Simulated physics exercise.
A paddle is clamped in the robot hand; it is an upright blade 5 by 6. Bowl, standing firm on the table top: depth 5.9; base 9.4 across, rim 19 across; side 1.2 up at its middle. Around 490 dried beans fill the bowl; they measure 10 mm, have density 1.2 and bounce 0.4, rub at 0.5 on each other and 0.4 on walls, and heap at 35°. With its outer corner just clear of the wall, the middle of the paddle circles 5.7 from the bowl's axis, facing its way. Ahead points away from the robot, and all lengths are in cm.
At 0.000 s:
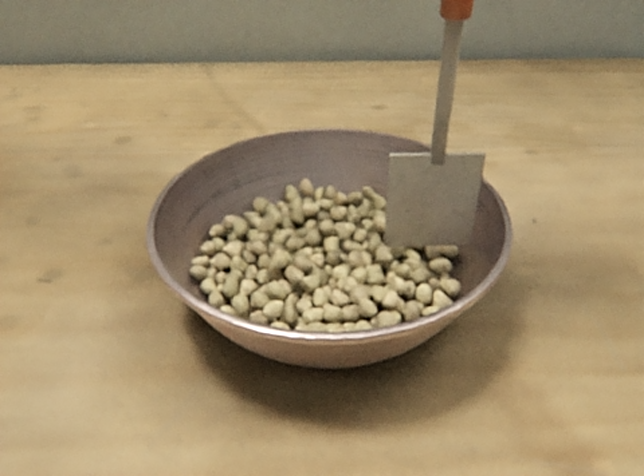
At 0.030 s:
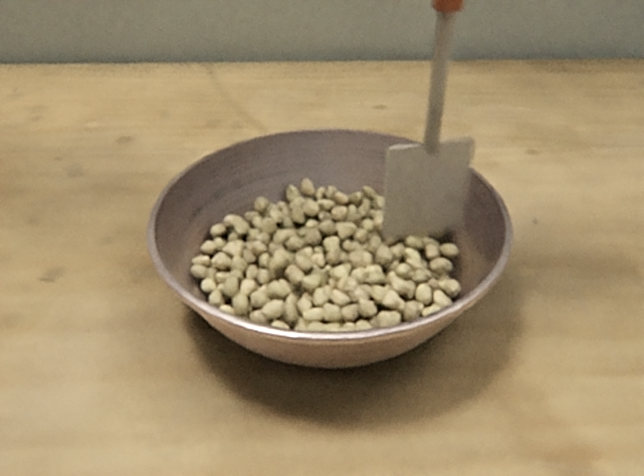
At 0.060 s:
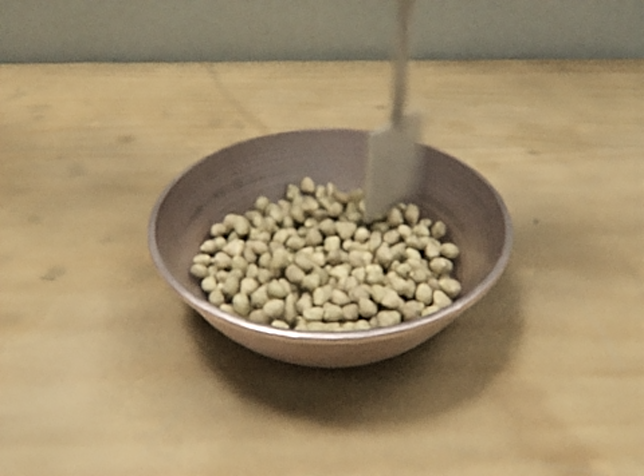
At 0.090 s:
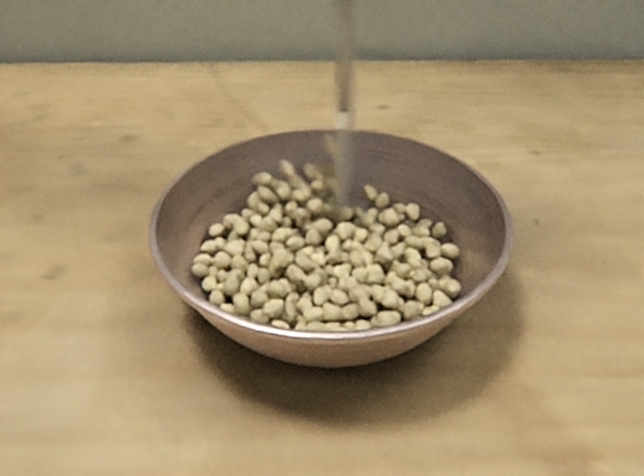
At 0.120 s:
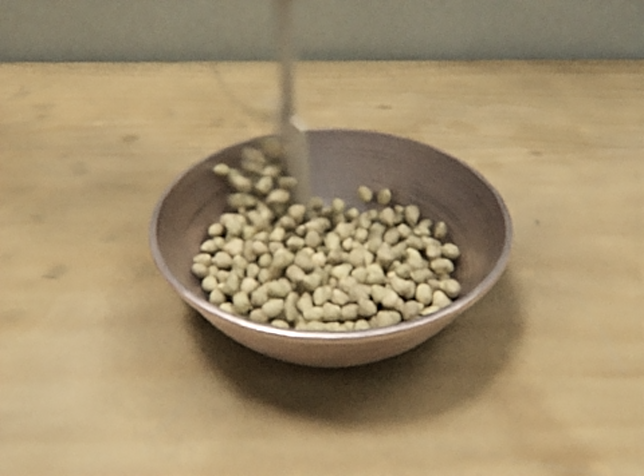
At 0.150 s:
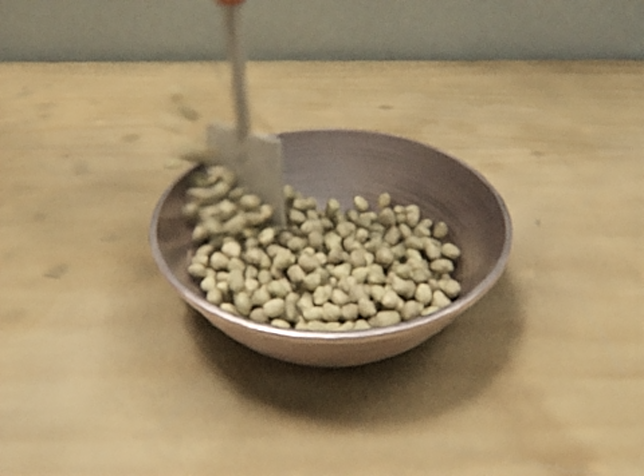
A wide brownish metal bowl, heaped with pale greenish-tan dried beans, sits on a light wooden table before a plain grey wall, seen from slightly above by a still camera. A flat grey paddle with a thin shaft and an orange-red upper part stands in the beans at the right. It sweeps around the back to the left, turning as it goes and pushing beans up against the bowl's left side.
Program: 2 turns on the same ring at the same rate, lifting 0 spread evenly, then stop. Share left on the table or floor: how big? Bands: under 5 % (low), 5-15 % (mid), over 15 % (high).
High.
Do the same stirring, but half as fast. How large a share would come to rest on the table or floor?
Estimated share: About 10 per cent.
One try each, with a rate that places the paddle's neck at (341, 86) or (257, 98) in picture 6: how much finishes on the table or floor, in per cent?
It comes to roughly 15 per cent and then 20 per cent.
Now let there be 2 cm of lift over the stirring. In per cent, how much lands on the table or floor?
Around 5 percent of it.
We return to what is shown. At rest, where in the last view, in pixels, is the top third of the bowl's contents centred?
In the final view it lies around (328, 262).
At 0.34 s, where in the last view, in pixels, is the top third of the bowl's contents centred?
About (375, 238).
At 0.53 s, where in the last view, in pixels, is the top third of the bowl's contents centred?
Centre, approx.: (317, 265).
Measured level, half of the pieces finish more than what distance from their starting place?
Somewhere around 1 centimetres.
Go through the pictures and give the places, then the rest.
In the first frame, paddle neck at (441, 128), 0° round; upper third of the load around (327, 253), from x 200 to 450, top at y 190; 492 in the bowl.
In the second frame, paddle neck at (434, 117), 13° round; upper third of the load around (328, 253), from x 200 to 450, top at y 190.
In the third frame, paddle neck at (399, 96), 46° round; upper third of the load around (326, 252), from x 200 to 450, top at y 185.
In the fourth frame, paddle neck at (345, 86), 81° round; upper third of the load around (312, 247), from x 200 to 450, top at y 145.
In the fifth frame, paddle neck at (288, 89), 115° round; upper third of the load around (294, 248), from x 200 to 450, top at y 110.
In the sixth frame, paddle neck at (241, 106), 150° round; upper third of the load around (274, 253), from x 170 to 450, top at y 95; 488 in the bowl, 4 in flight or on the tool.
By 0.34 s, 9° round, highest piece 11 above the table; 433 in the bowl, 16 on the table or floor, 43 in flight or on the tool.
By 0.53 s, 227° round, highest piece 8 above the table; 398 in the bowl, 81 on the table or floor, 13 in flight or on the tool.
By 0.82 s, 0° round, highest piece 4 above the table; 392 in the bowl, 100 on the table or floor.
By 1.52 s, 0° round, highest piece 4 above the table; 392 in the bowl, 100 on the table or floor.
Final count, 392 in the bowl, 100 on the table or floor. That is 20 % on the table or floor.
